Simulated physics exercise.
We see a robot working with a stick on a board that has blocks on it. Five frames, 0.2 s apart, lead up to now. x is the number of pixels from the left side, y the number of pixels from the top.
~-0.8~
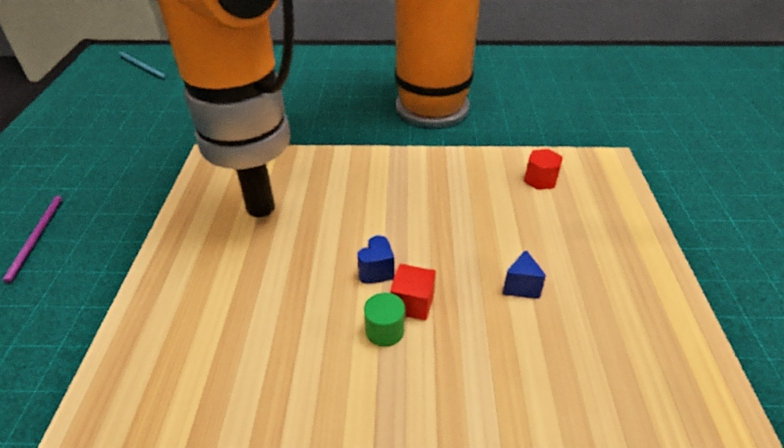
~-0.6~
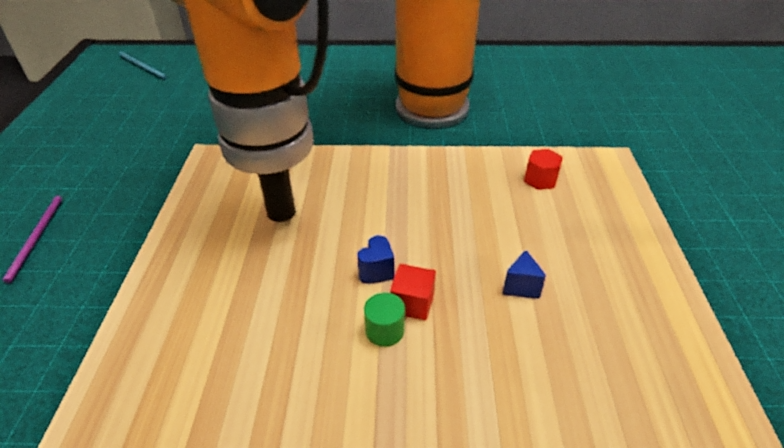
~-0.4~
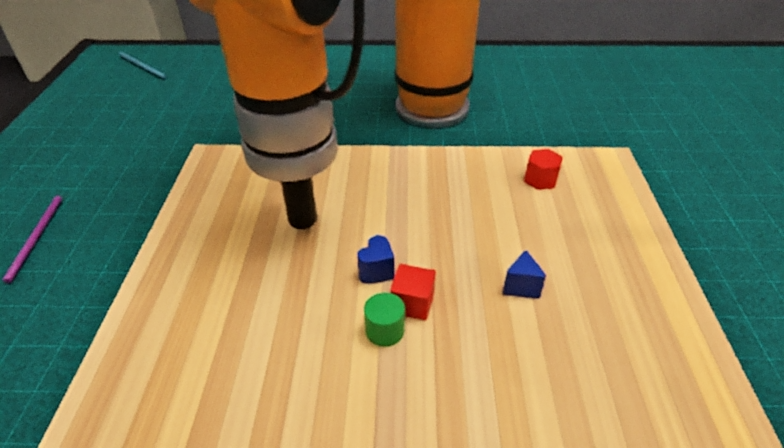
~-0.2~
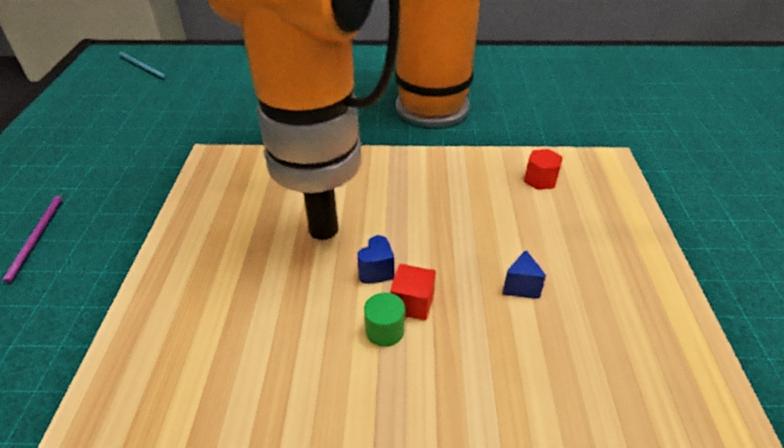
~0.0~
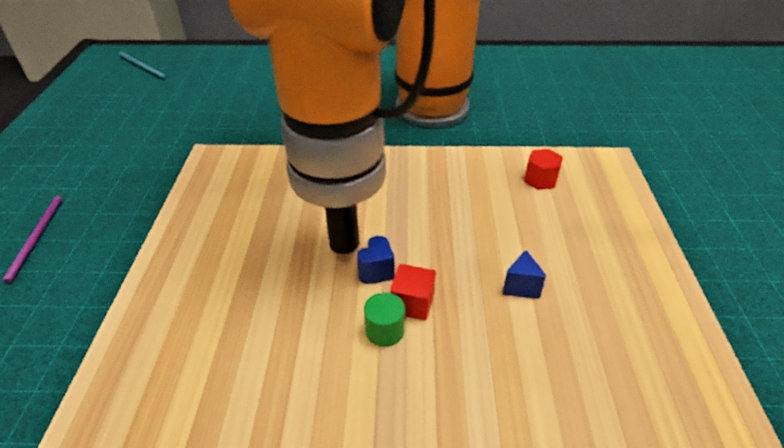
An orange and grey robot arm with a black stick reaches over a pale striped wooden board on a green gridded surface, seen from a raised, fixed view facing the arm. A blue heart-shaped block, red four-sided block and green cylinder cluster near the middle, with a blue triangular piece and red block to the right. The arm slides the stick rightward and slightly nearer, beside the heart, while every block stays still.
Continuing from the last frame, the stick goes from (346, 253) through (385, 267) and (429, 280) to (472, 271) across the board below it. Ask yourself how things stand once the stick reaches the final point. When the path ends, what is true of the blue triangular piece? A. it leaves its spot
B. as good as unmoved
Choice B: As good as unmoved.
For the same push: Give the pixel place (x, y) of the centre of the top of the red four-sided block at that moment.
I'd guess (449, 303).
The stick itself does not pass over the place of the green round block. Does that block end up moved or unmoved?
It stays.
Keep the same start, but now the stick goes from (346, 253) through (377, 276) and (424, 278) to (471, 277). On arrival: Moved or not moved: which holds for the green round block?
Answer: Unmoved.
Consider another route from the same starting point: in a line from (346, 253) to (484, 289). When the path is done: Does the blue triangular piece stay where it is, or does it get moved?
It holds its position.
What follows on the original path. One third of the way, stick (386, 258); blue heart-shaped block (404, 261), turned 20° clockwise; red four-sided block (429, 288), turned 30° clockwise.
Two thirds of the way, stick (430, 270); blue heart-shaped block (451, 275), turned 20° clockwise; red four-sided block (449, 303), turned 85° clockwise.
At the end, stick (473, 262); blue heart-shaped block (470, 277), turned 45° clockwise; green round block unmoved; red four-sided block (449, 303), turned 85° clockwise; blue triangular piece unmoved.
